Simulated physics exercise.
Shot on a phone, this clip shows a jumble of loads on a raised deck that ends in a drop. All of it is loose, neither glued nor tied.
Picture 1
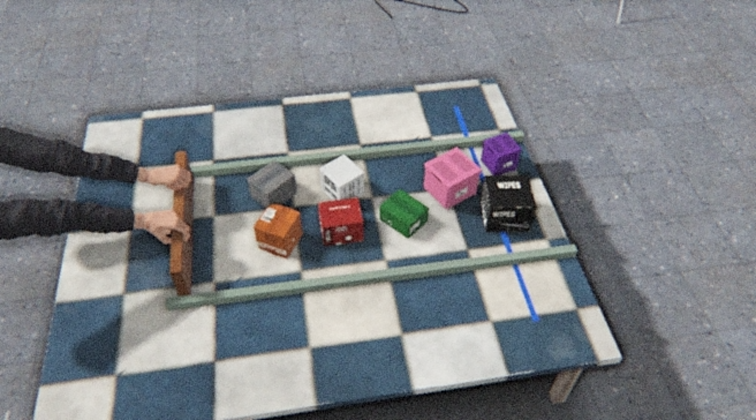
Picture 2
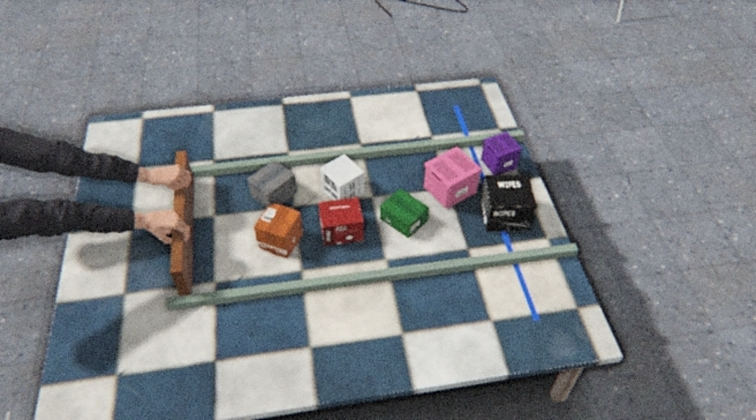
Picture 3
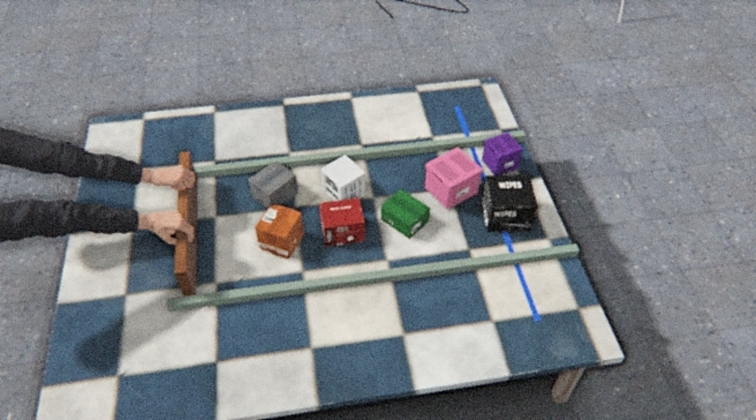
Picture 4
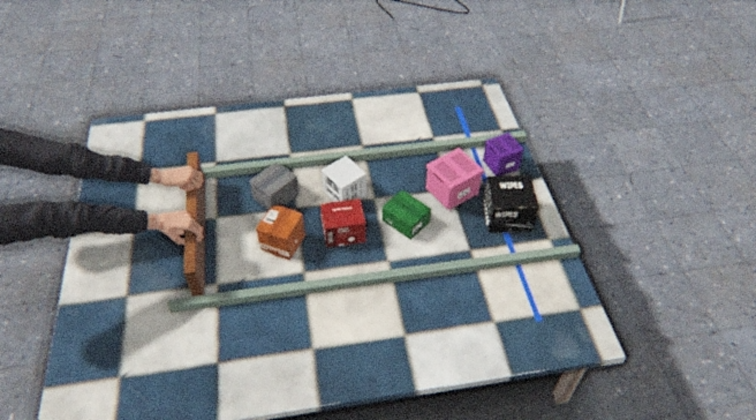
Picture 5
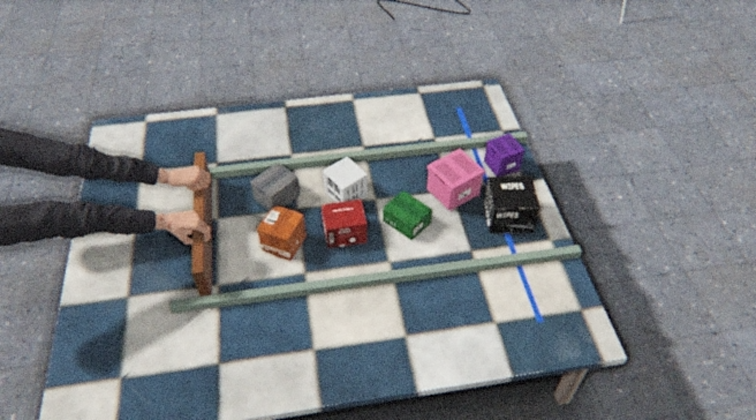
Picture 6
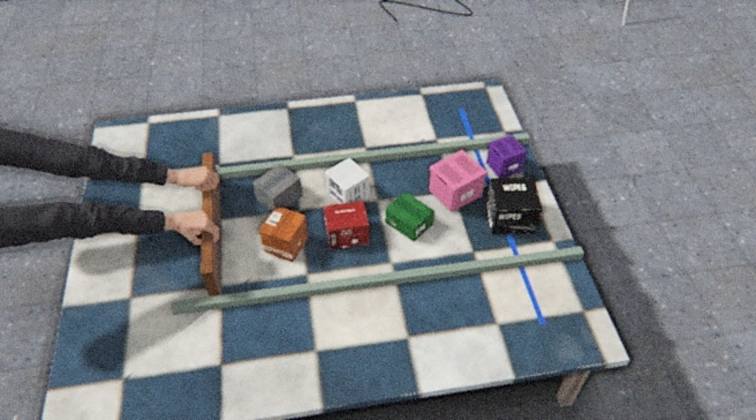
Two hands slide a brown plank slightly right across a checkered table toward several colorful boxes.
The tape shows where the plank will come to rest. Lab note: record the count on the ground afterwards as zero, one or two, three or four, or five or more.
My prediction is three or four fallers.
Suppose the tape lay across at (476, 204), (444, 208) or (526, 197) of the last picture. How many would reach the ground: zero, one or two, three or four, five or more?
Taking the places in the order asked: 3 or 4, then one to two, then at least five.
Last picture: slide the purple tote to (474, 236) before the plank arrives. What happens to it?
Starting there, it stays aboard.
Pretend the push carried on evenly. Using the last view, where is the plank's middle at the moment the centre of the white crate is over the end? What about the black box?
For the white crate, about (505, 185); for the black box, about (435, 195).
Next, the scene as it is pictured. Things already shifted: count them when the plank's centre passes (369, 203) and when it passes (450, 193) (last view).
So far 7, and 8 at the second.
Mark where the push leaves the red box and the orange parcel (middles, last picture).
The first near (558, 216), the second near (517, 198).
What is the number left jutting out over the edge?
The count would be 2.
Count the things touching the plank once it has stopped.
It's 2.
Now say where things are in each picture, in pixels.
The first picture shows purple tote (500, 156); black box (507, 204); pink tote (451, 179); plank (183, 221); tape (490, 199).
The second picture shows black box (508, 203); grey parcel (273, 186).
The third picture shows pink tote (453, 179); plank (187, 222).
The fourth picture shows purple tote (502, 156); red box (343, 223).
The fifth picture shows black box (511, 205); white crate (346, 184).
The sixth picture shows purple tote (506, 158); black box (513, 206); pink tote (457, 182); plank (211, 222); tape (496, 201).
A little later, none off yet; purple tote at rest near (506, 158); black box at rest near (513, 206); pink tote at rest near (457, 182).
Next, none off yet; purple tote moving near (509, 157); black box shifted about its own width near (540, 202); pink tote shifted about its own width near (493, 179).
When it is over, the number that fall off is three or four; down, green parcel, pink tote, black box and purple tote.
